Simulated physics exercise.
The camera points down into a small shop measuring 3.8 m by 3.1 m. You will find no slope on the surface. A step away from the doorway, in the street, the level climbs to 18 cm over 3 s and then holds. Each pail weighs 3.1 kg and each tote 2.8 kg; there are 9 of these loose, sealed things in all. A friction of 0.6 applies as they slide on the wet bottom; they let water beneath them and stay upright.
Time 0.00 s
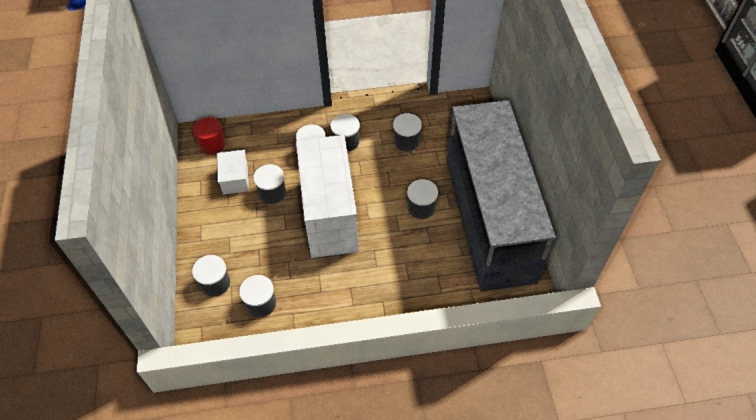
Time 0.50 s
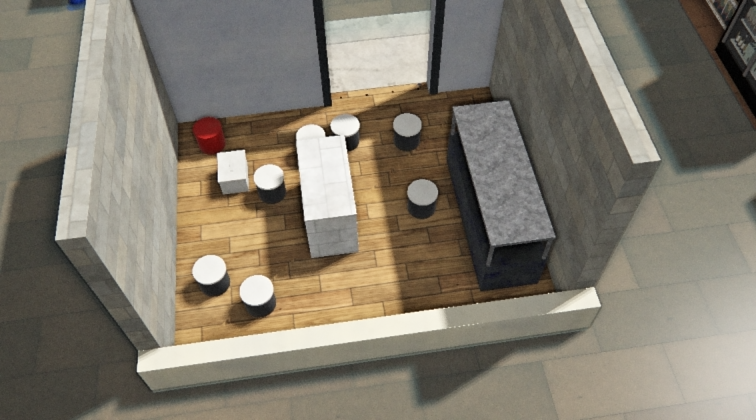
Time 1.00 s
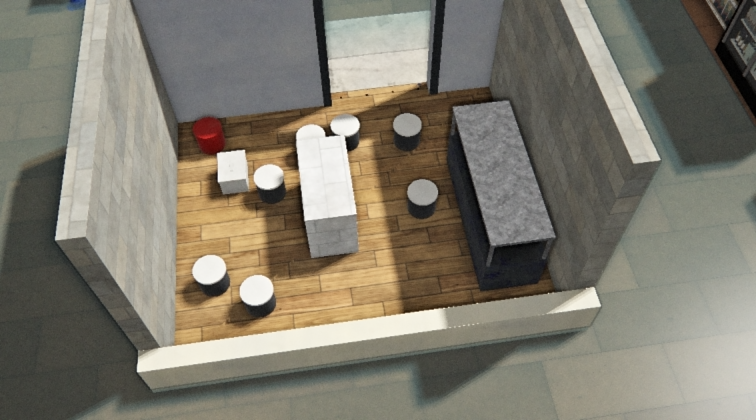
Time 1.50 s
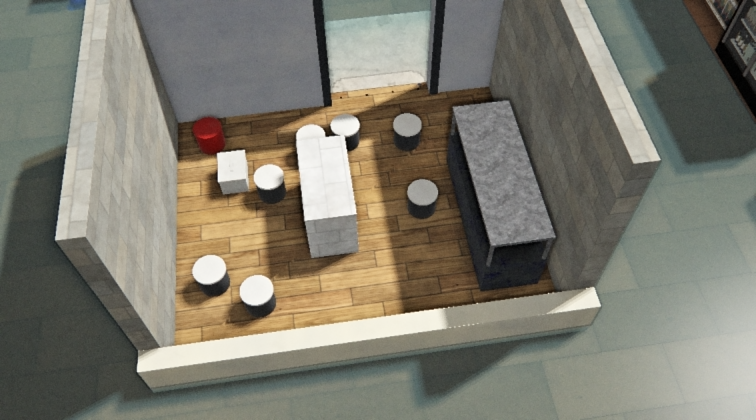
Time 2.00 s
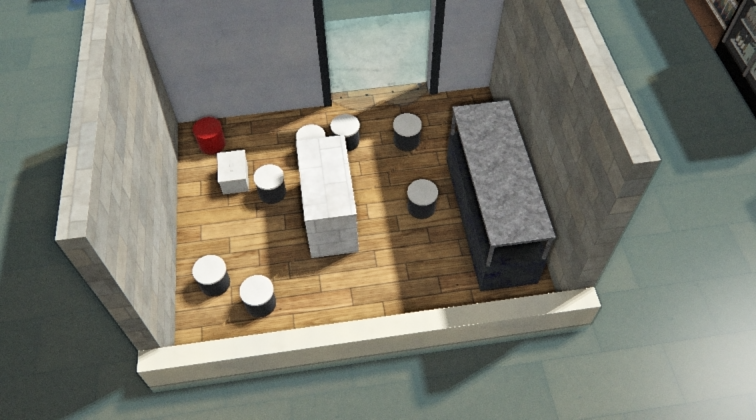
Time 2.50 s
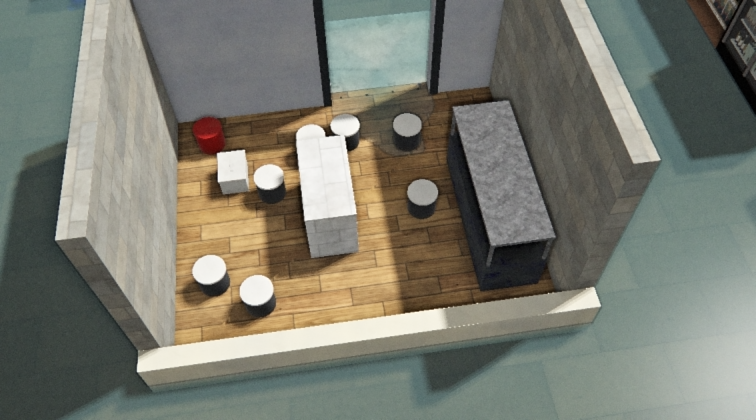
We see a small wood-floored shop from above, with a red pail, pale stools and counters all staying still, as the brown paving outside turns grey, then blue-green under water, which spreads over the doorway and just inside.
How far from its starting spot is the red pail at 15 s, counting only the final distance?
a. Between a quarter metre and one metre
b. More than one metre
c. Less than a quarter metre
More than one metre (b).
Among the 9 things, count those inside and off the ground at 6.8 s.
Count at that moment: 4.
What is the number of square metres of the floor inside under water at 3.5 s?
Roughly 3.0 m2 of it is wet.
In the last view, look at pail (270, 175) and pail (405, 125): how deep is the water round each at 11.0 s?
About 7 and 14 cm.
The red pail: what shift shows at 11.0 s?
140 cm or so by then.
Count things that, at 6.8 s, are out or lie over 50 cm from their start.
I make it 5 by then.
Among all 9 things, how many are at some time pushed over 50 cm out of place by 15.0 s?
It works out to 9.
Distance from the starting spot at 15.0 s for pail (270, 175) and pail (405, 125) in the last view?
Net displacement, in order: 30 cm; 200 cm.
After 3.5 s the red pail is near (207, 128), 0.0 m from its start, aground; 0 afloat.
After 6.8 s the red pail is near (198, 123), 0.1 m from its start, afloat; 4 afloat.
After 11.0 s the red pail is near (331, 126), 1.4 m from its start, afloat; 9 afloat.
After 15.0 s the red pail is near (327, 143), 1.4 m from its start, afloat; 9 afloat.
